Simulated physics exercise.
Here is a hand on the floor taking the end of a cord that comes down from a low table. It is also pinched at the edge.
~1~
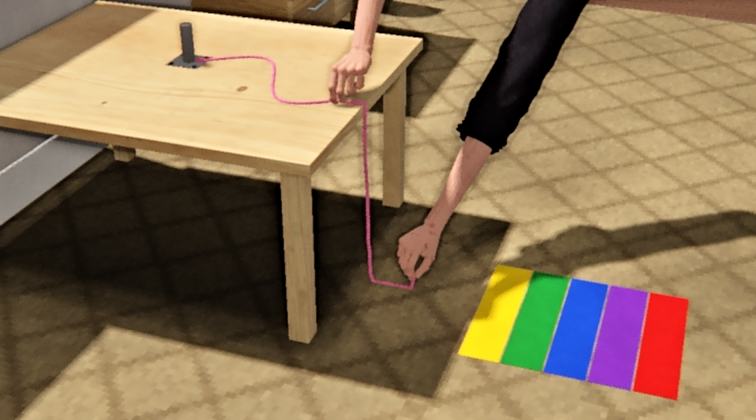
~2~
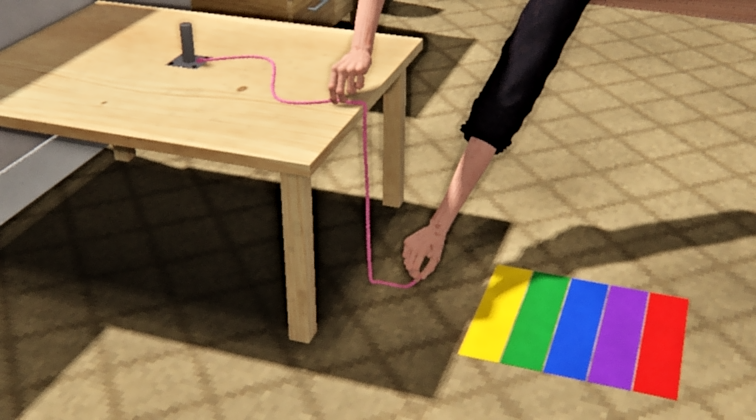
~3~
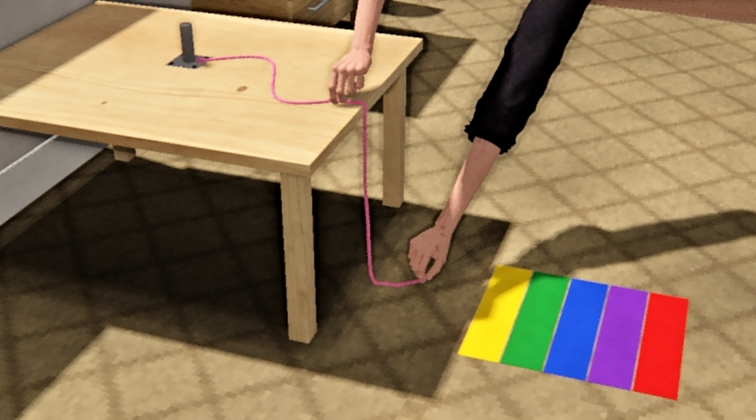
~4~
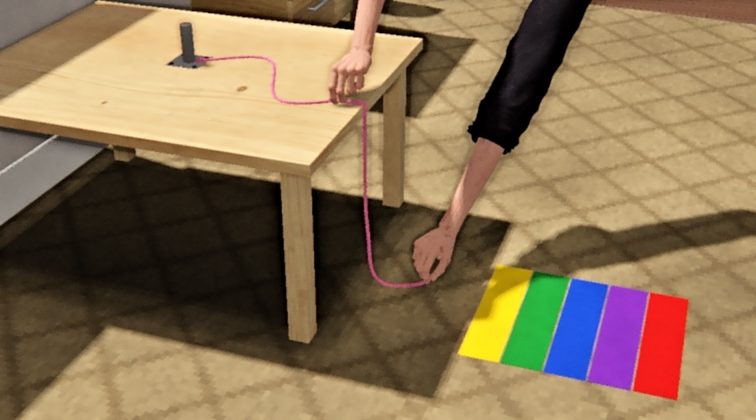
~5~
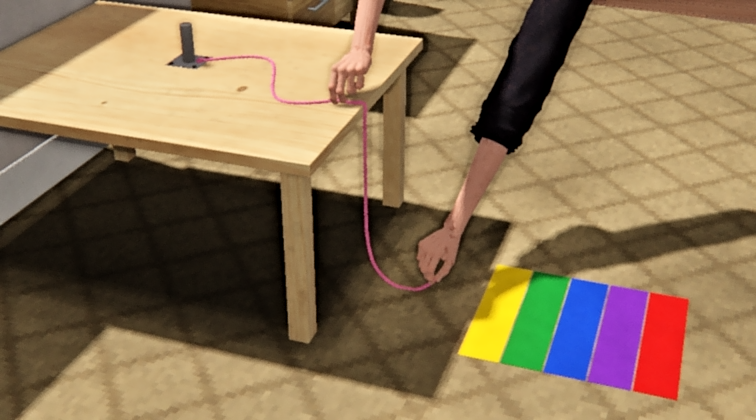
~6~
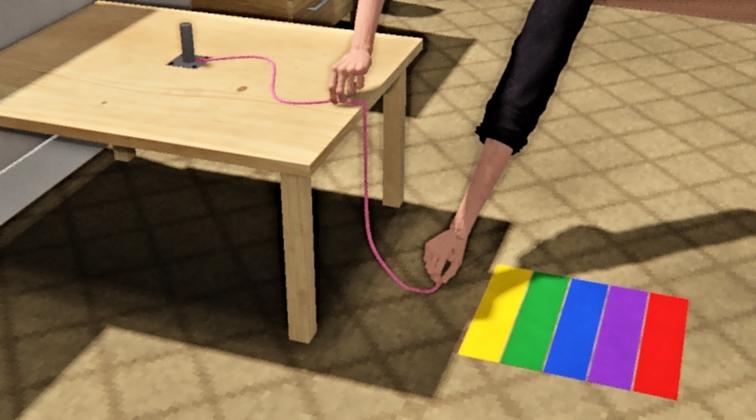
An arm in a dark sleeve reaches down to a tan, diamond-patterned floor beside a low wooden table, seen from above by a still camera. Its hand holds the end of a pink cord running from a dark post across the tabletop, pinched at the edge by another hand, with yellow, green, blue, purple and red stripes at right. The lower hand slides slightly rightward, drawing the hanging cord into a rounder curve.
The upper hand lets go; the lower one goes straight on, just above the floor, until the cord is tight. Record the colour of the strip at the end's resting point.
Resting point: Purple strip.
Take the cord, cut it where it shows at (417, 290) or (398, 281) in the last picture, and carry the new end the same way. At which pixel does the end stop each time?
(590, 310) and (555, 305).
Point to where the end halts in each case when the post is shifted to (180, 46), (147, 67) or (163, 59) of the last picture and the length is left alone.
Places per try: (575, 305); (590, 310); (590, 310).
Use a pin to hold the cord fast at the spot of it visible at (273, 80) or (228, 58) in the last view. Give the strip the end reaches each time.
One at a time: Blue and purple.
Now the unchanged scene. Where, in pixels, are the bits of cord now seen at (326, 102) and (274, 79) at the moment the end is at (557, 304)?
Approx. (377, 130); approx. (301, 87).
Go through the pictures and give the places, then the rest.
The first frame shows end (414, 276); yellow (485, 340); green (527, 349); blue (569, 358); purple (613, 367); red (658, 376).
The second frame shows end (420, 277); cord through (236, 58) (274, 75) (293, 103) (365, 120) (367, 197) (370, 267).
The third frame shows end (426, 279).
The fourth frame shows end (430, 279); cord through (236, 58) (274, 75) (293, 103) (365, 120) (365, 196) (371, 267).
The fifth frame shows end (434, 280).
The sixth frame shows end (441, 281); cord through (236, 58) (274, 75) (293, 103) (365, 120) (366, 196) (384, 265).
A little later, end near (557, 304); over green.
Next, end near (601, 312); over blue.
When it is tight, end near (628, 317); over purple. It gets as far as the purple strip.
